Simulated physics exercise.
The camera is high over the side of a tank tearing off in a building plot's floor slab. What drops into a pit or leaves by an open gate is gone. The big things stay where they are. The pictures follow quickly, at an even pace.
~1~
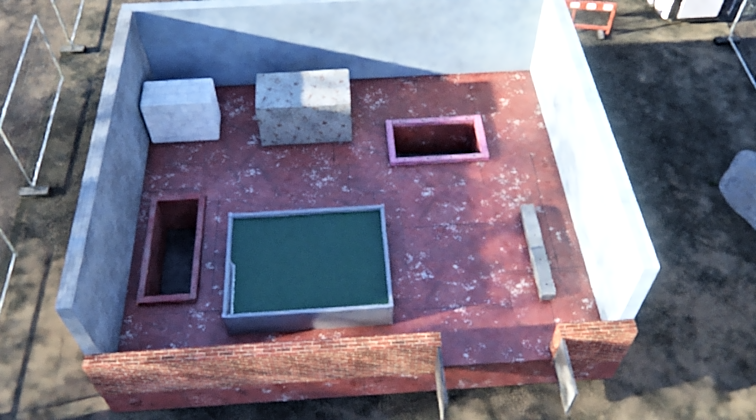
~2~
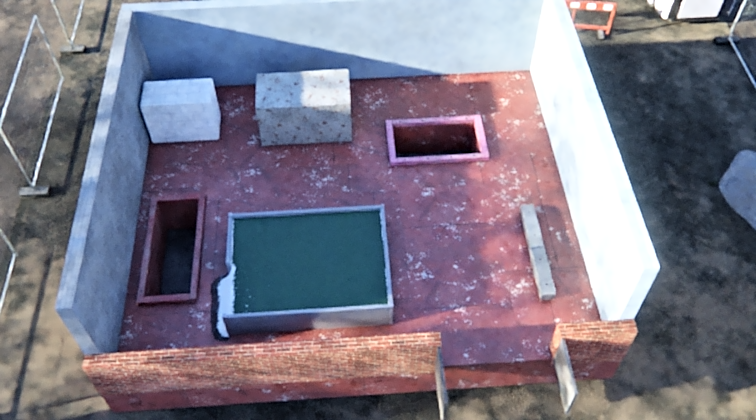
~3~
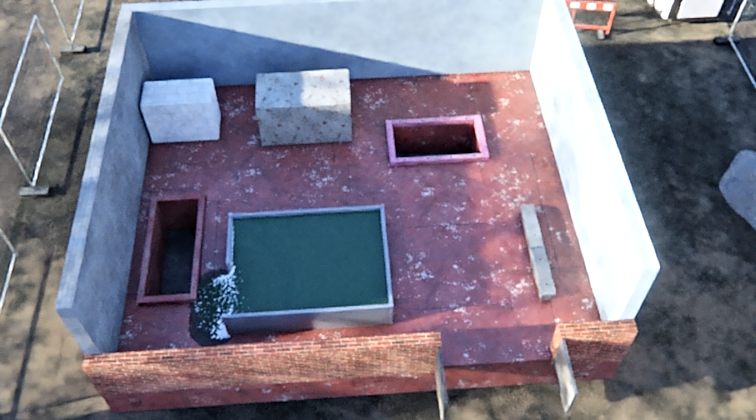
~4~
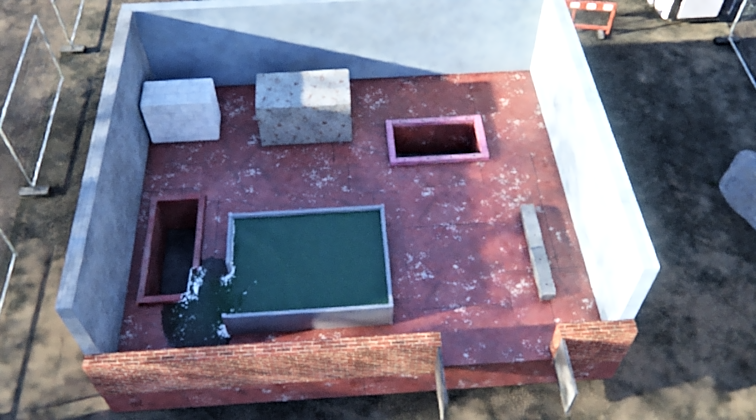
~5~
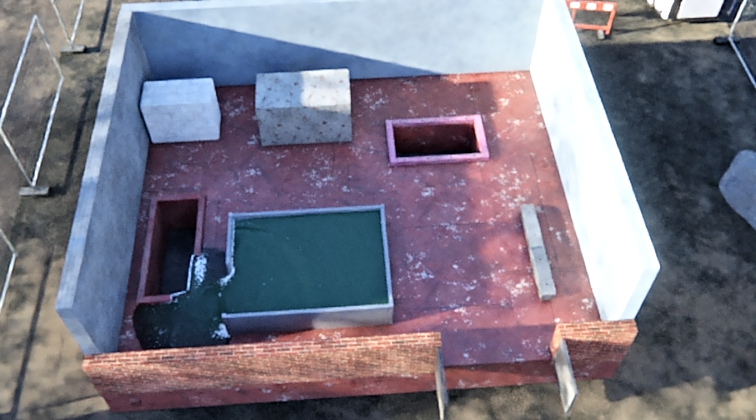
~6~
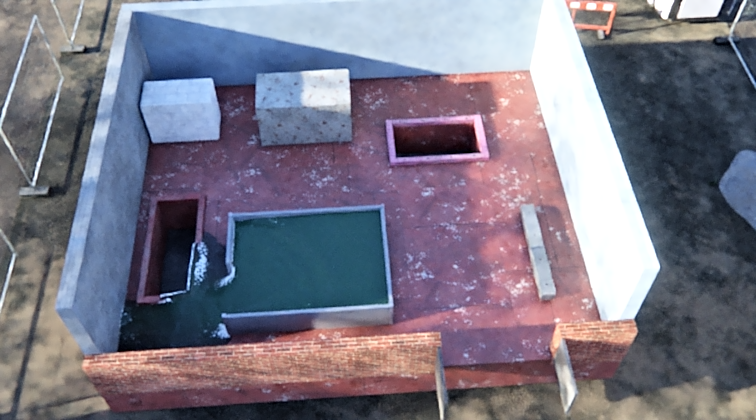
Dark green water burst through the left side of a walled tank on a reddish floor, foamed white at the gap, then spread left past a sunken pit and along the low brick wall.
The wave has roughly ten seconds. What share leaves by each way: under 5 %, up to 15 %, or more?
In the end: The gate takes not even 5 %; the pink pit takes not even 5 %; the red pit takes above 15 %.
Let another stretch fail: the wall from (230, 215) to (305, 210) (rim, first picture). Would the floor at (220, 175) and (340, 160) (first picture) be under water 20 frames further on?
As listed: Under water, flooded.
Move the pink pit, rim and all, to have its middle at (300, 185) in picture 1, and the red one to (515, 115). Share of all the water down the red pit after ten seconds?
In per cent: Red 0.
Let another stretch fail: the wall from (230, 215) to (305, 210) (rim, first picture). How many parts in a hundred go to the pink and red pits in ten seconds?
Roughly, in per cent: Pink 4, red 2.
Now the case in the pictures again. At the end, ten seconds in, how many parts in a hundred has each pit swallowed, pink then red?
Near 0 and 20 in a hundred.
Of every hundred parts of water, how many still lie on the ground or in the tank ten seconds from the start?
Close to 76 %.
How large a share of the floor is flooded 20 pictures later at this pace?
Close to 20 %.
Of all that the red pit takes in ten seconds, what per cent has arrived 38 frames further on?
Near 80 in a hundred.
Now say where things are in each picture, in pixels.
In the first picture, the tank at (308, 261) is whole and still.
In the second picture, water pours out at (232, 301) and has run to (220, 335).
In the third picture, the front is at (199, 283), out from the gap at (232, 302).
In the fourth picture, water pours out at (232, 302) and has run to (170, 336).
In the fifth picture, water pours out at (232, 302) and has run to (140, 325).
In the sixth picture, water pours out at (232, 301) and has run to (120, 342).
A moment on, water covers 10 % of the floor; the gate 0 %, the pink pit 0 %, the red pit 2 %.
Next, water covers 15 % of the floor; the gate 0 %, the pink pit 0 %, the red pit 4 %.
Then, water covers 20 % of the floor; the gate 0 %, the pink pit 0 %, the red pit 9 %.
Later, water covers 45 % of the floor; the gate 1 %, the pink pit 0 %, the red pit 17 %.
In the end, water covers 70 % of the floor; the gate 3 %, the pink pit 0 %, the red pit 21 %.
